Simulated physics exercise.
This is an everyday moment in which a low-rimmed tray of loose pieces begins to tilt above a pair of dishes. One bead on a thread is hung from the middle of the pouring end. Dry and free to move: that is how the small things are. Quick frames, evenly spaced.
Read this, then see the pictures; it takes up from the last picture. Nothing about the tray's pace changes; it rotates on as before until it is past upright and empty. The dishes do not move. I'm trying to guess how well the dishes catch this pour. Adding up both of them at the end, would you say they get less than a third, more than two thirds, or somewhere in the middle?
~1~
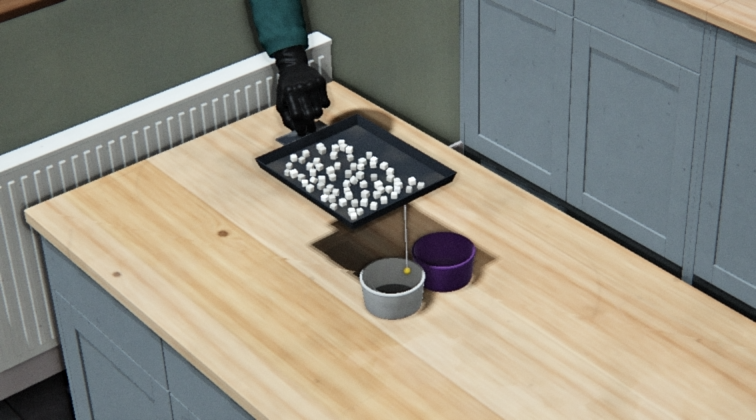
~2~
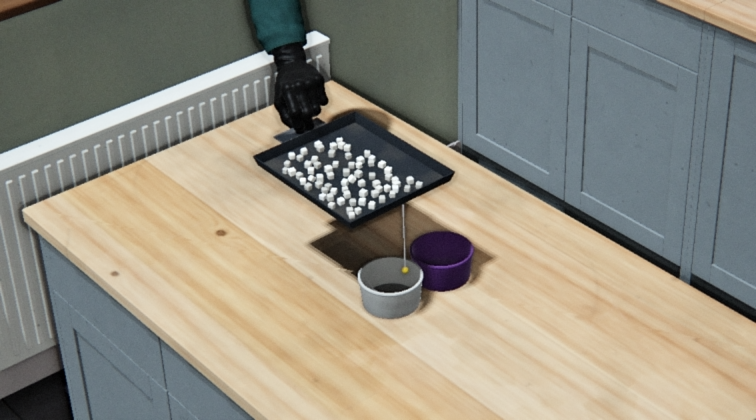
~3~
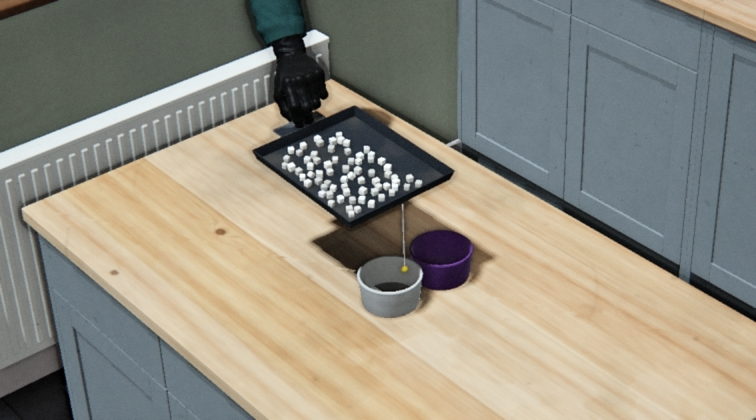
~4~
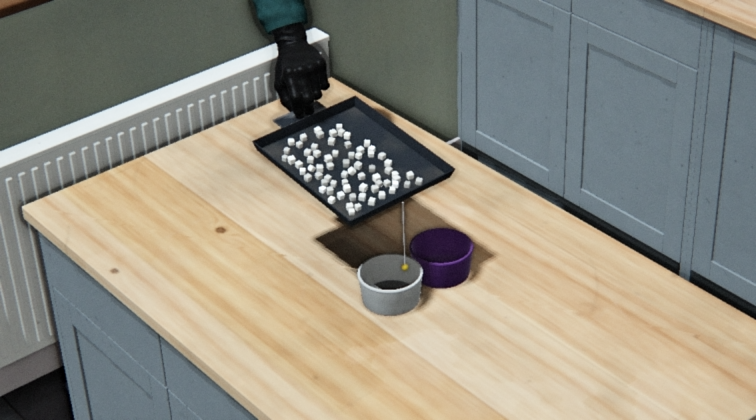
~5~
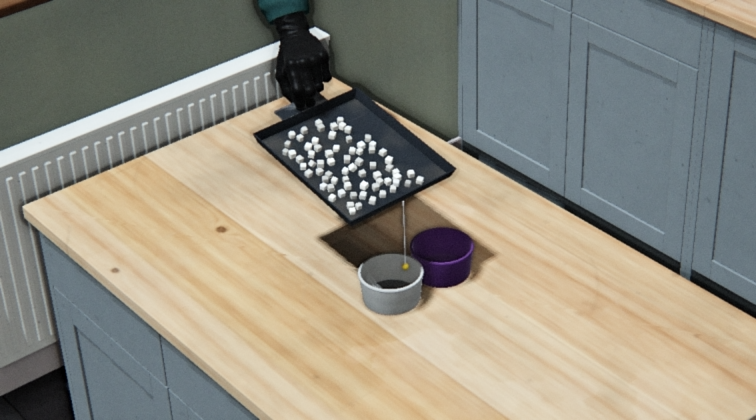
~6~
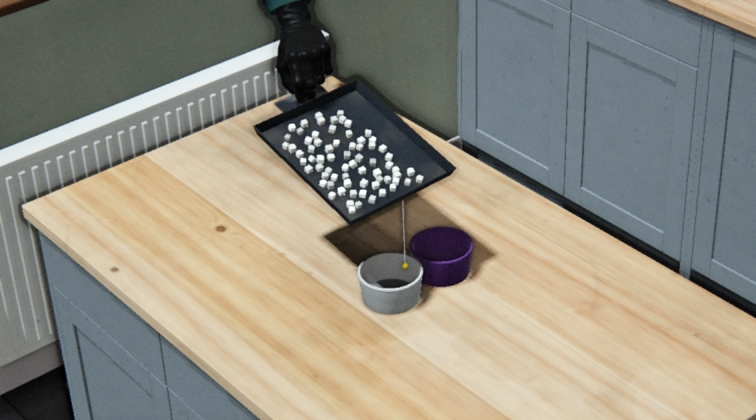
I'd say less than a third.
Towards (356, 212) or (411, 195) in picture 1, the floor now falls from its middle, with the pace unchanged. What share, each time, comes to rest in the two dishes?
It comes to about 10 per cent the first time and about 20 per cent the second.
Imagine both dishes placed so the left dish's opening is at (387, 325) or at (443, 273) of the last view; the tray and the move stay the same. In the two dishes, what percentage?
Around 70 and around 20 per cent, in that order.
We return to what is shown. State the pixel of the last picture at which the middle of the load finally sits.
(412, 342).
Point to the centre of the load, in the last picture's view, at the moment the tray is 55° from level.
In the last view, the load is centred close to (383, 198).
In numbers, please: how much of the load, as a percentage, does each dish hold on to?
Per hundred pieces, the left dish ends with about 0 and the right dish with about 0.
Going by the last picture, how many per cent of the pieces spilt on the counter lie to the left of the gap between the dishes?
It comes to near 40 percent of the spill.
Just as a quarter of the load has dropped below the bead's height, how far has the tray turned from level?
Angle reached: About 80°.
Shortly afterwards, tray tipped steeply; all but a few on the tray; a little in the air.
Next, tray tipped right over; the bulk on the tray; near a quarter outside both.
Some moments later, tray tipped past a quarter turn; the whole lot outside both.
In the end, tray tipped past a quarter turn; none at all in the left dish; none at all in the right dish; the whole lot outside both.
